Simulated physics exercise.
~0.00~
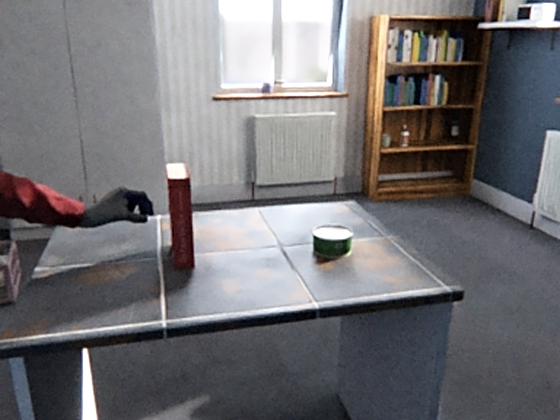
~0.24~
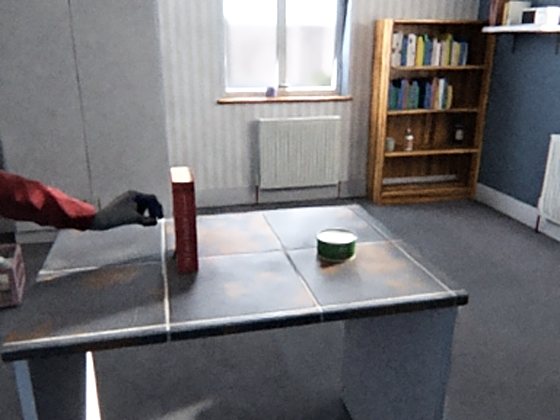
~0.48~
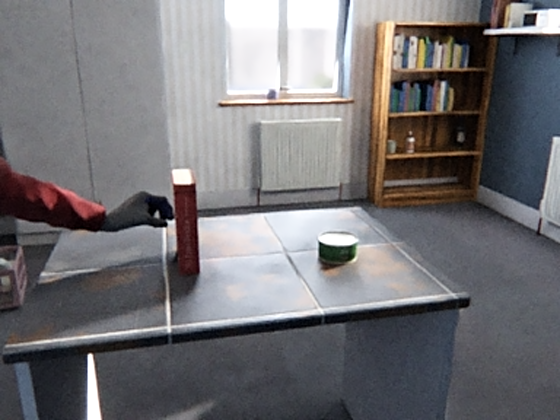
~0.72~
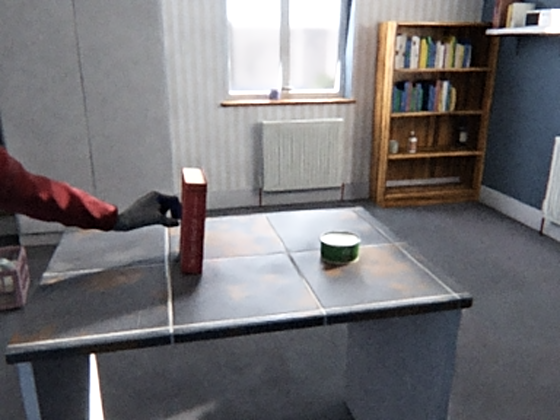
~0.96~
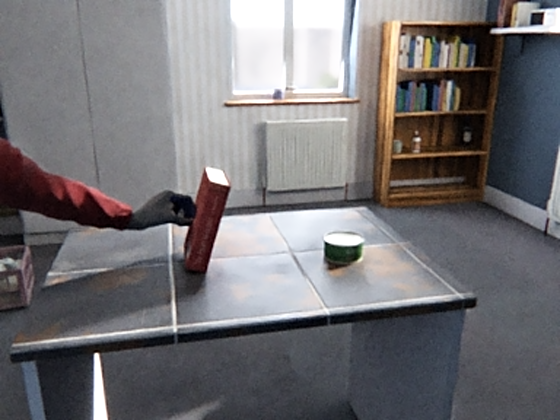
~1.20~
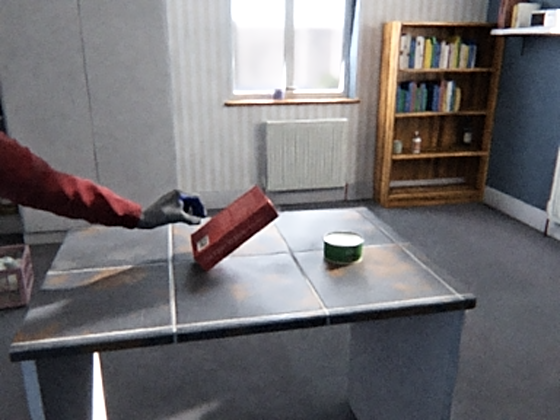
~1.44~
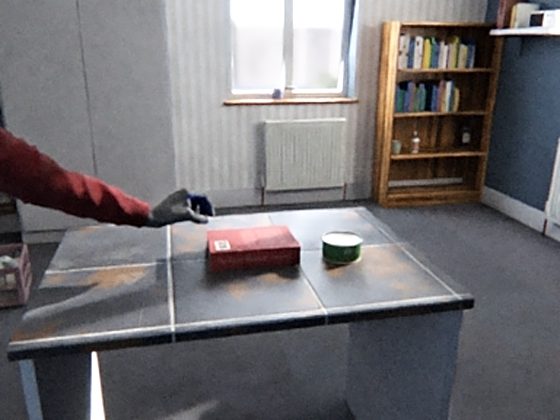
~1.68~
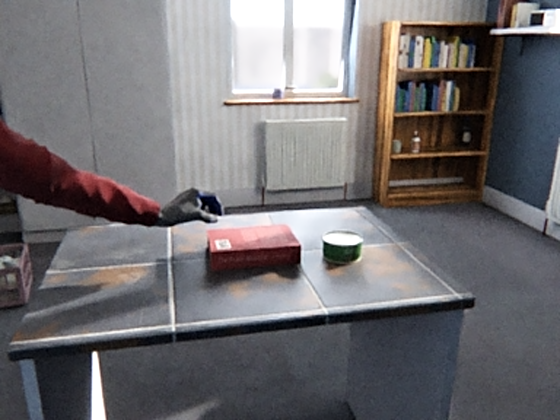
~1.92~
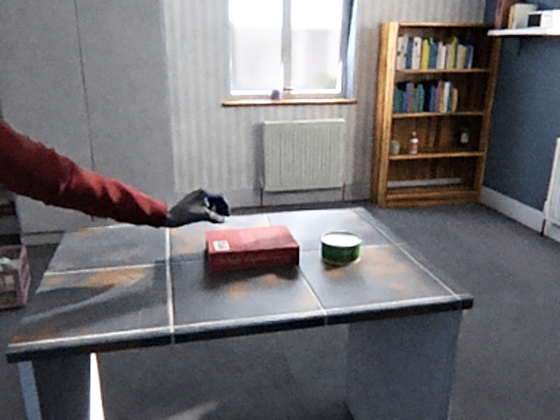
A red book stands upright on a tiled table, with a green tub to its right and a bookshelf and window behind. A dark-gloved hand in a red sleeve reaches in from the left and extends a finger toward the upper part of the book. As the hand pushes, the book leans to the right, then tips steeply over. It drops onto its side just short of the tub, which stays where it is. The hand hovers above the fallen book, which lies still on the table at the end.
